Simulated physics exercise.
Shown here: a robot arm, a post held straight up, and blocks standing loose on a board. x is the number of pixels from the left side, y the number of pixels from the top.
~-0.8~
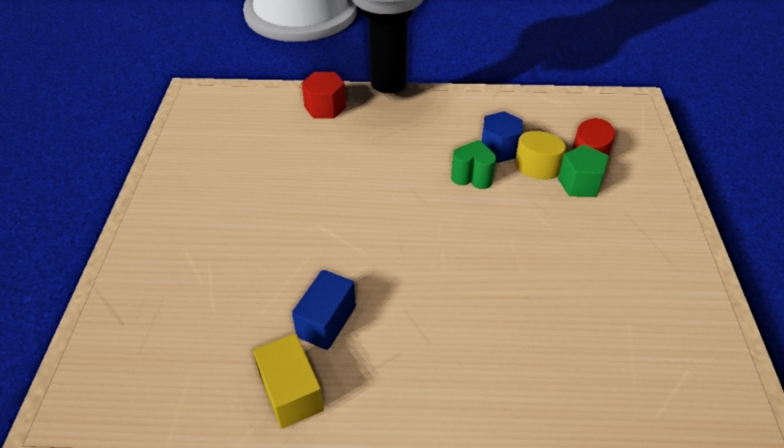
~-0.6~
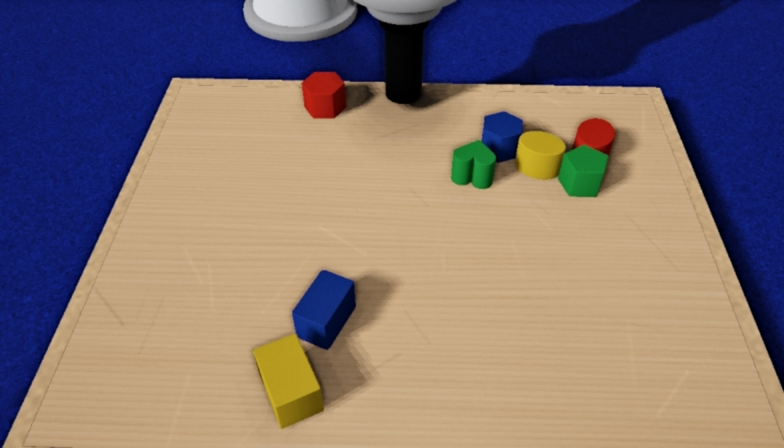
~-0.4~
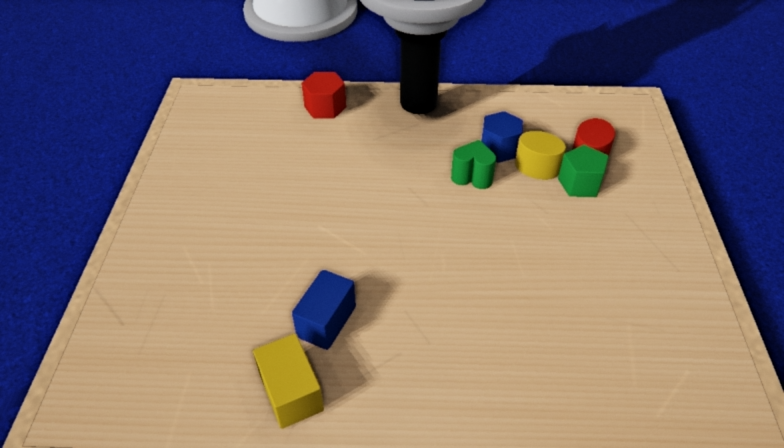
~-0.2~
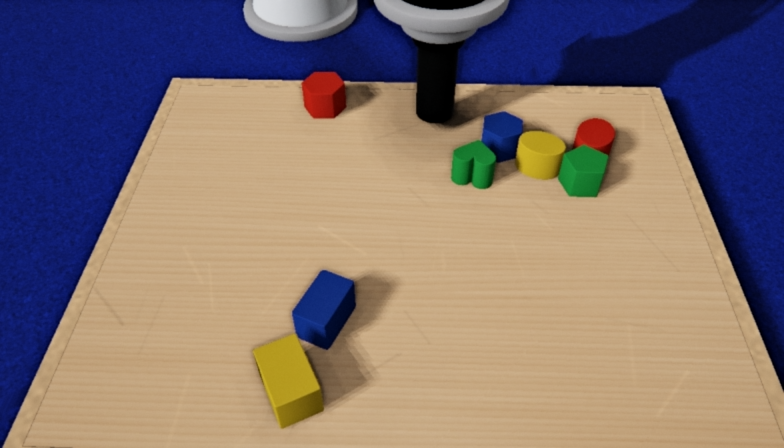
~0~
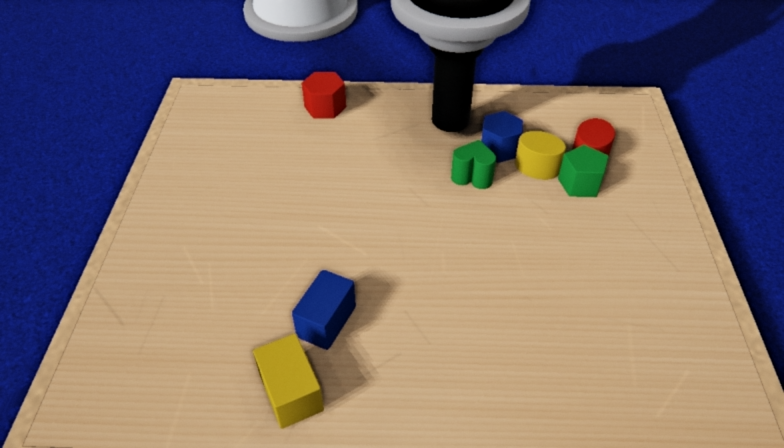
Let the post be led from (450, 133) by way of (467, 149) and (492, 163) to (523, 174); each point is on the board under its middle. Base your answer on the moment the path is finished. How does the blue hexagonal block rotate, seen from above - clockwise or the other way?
That block twists counter-clockwise.
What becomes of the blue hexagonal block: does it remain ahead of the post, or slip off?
It lies beside or behind the post.
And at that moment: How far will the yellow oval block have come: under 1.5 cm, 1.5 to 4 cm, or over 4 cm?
Range: 1.5 to 4 cm.
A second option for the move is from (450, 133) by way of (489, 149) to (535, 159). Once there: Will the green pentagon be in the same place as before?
No - that is not the case.
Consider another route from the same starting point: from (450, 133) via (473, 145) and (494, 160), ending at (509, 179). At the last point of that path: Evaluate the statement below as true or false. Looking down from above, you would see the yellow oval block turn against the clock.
It is false.
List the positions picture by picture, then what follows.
The first picture shows tip of the post (389, 83), middles of tops, green heart (475, 153), blue hexagonal block (503, 124), yellow oval block (543, 142), green pentagon (587, 159).
The second picture shows post (403, 94), nothing pushed.
The third picture shows post (419, 104), nothing pushed.
The fourth picture shows post (435, 112), nothing pushed.
The fifth picture shows post (451, 121), green heart (475, 153), blue hexagonal block (503, 124), yellow oval block (543, 142), green pentagon (587, 159).
The first path, step by step. Halfway along, post (480, 145); green heart (478, 157), turned 20° clockwise; blue hexagonal block (519, 125), turned 35° anticlockwise; yellow oval block (555, 143), turned 30° clockwise; green pentagon (592, 162), turned 15° anticlockwise.
At the end, post (525, 162); green heart (485, 161), turned 55° clockwise; blue hexagonal block (530, 121), turned 60° anticlockwise; yellow oval block (563, 141), turned 65° clockwise; green pentagon (593, 164), turned 15° anticlockwise.
